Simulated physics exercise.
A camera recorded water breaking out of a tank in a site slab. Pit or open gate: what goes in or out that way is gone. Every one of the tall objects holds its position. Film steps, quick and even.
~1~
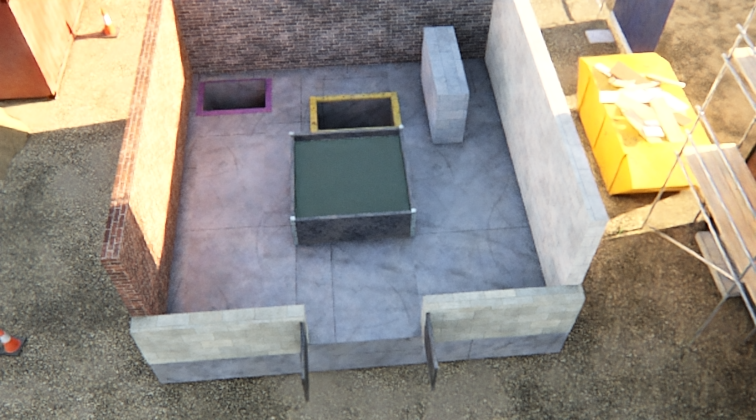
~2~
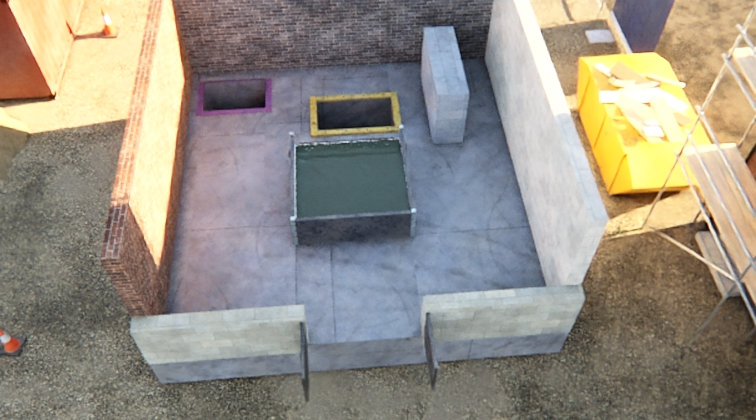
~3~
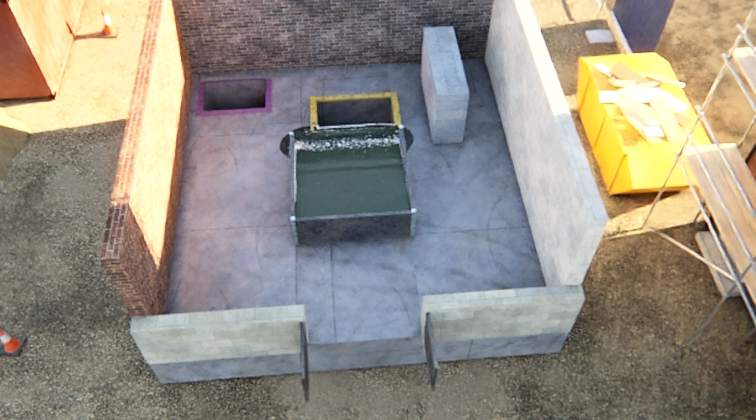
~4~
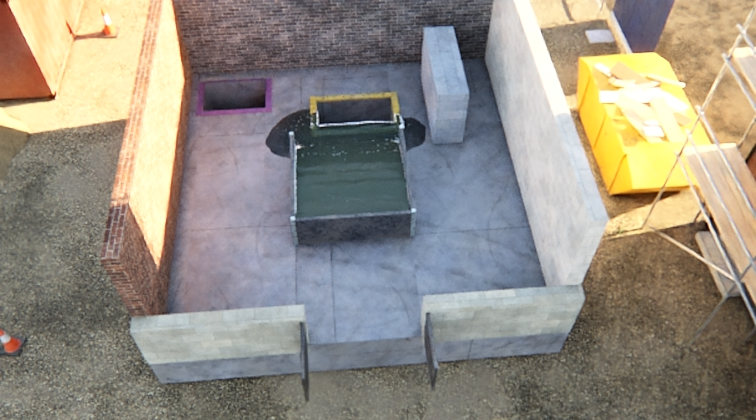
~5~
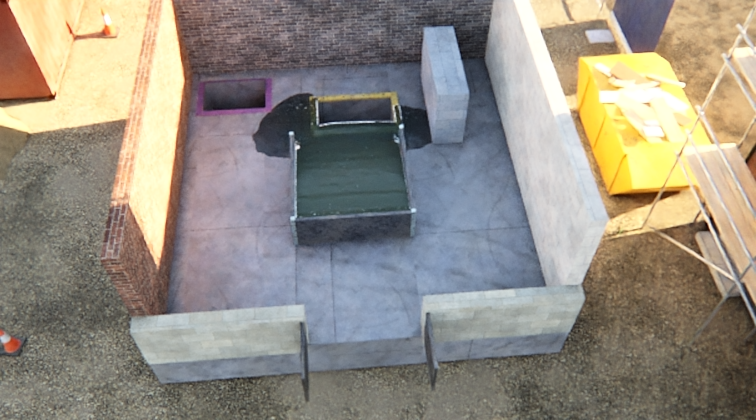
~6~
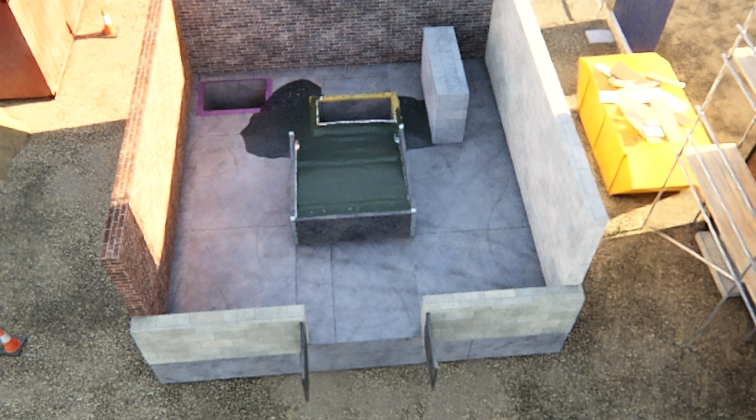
Dark water pours from the far side of the tank and spreads around the yellow-edged pit.
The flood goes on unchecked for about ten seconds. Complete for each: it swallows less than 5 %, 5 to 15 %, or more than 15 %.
Completed: The gate swallows less than 5 %; the yellow pit swallows more than 15 %; the purple pit swallows more than 15 %.
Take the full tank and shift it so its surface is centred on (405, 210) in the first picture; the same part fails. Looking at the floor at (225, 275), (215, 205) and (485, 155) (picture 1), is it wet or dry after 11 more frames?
Outcome, in sequence: Unwetted, unwetted, wetted.
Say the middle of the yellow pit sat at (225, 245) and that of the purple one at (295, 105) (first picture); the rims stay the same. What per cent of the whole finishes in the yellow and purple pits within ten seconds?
Measured shares in per cent - yellow 2, purple 50.
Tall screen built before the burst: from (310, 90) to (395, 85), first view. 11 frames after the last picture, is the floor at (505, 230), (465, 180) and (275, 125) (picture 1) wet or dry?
As the points were listed, they come out free from flooding, free from flooding, and finally taken by the flood.
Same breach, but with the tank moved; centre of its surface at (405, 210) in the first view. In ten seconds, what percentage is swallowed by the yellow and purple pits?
Tally in per cent - yellow pit 30; purple pit 15.
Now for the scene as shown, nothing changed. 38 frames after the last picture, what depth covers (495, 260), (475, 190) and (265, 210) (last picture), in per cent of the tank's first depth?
I'd say around 2 per cent, then 2 per cent, then 0 per cent.
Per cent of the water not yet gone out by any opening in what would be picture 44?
About 38 %.
A moment on, water covers 15 % of the floor; the gate 0 %, the yellow pit 22 %, the purple pit 1 %.
Next, water covers 20 % of the floor; the gate 0 %, the yellow pit 35 %, the purple pit 5 %.
Then, water covers 30 % of the floor; the gate 0 %, the yellow pit 42 %, the purple pit 11 %.
Later, water covers 35 % of the floor; the gate 0 %, the yellow pit 46 %, the purple pit 16 %.
In the end, water covers 55 % of the floor; the gate 0 %, the yellow pit 46 %, the purple pit 20 %.
